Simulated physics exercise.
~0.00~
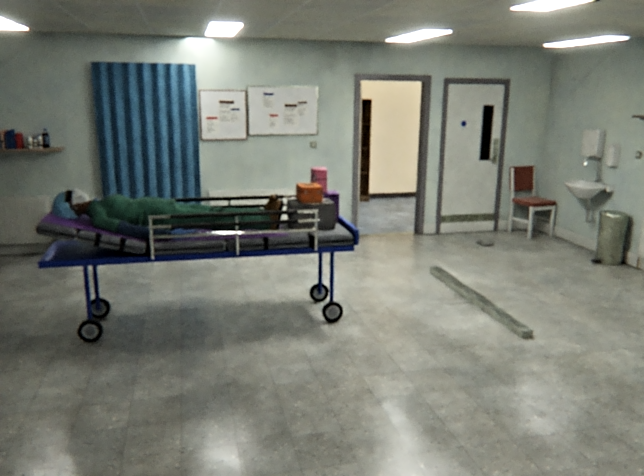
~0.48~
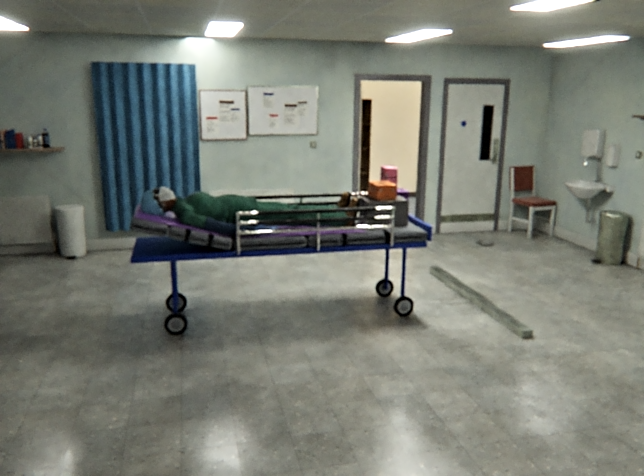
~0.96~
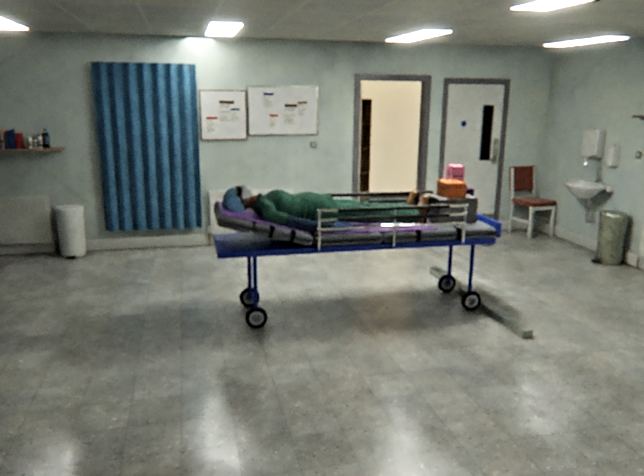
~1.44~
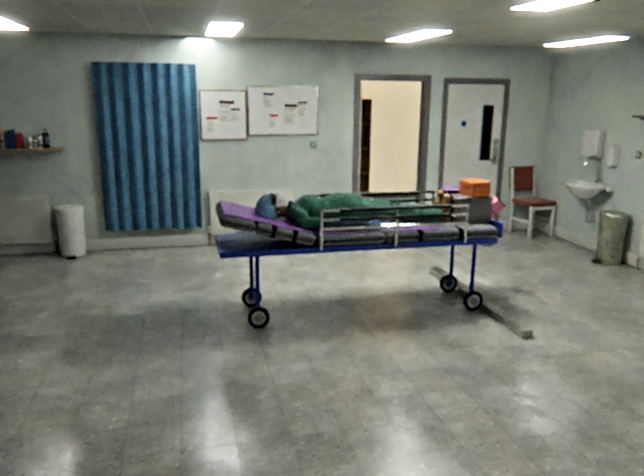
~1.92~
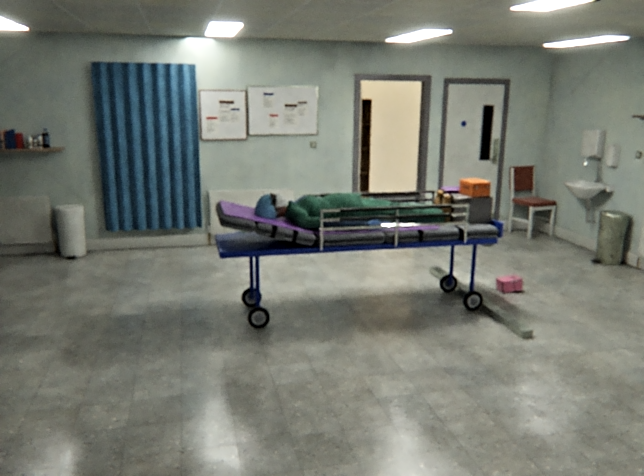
The video shows a hospital trolley carrying a person in green and several items rolling right across a room until it stops abruptly at a floor sill. The person slides slightly toward the foot end and a pink object falls to the floor, while the orange case stays aboard.
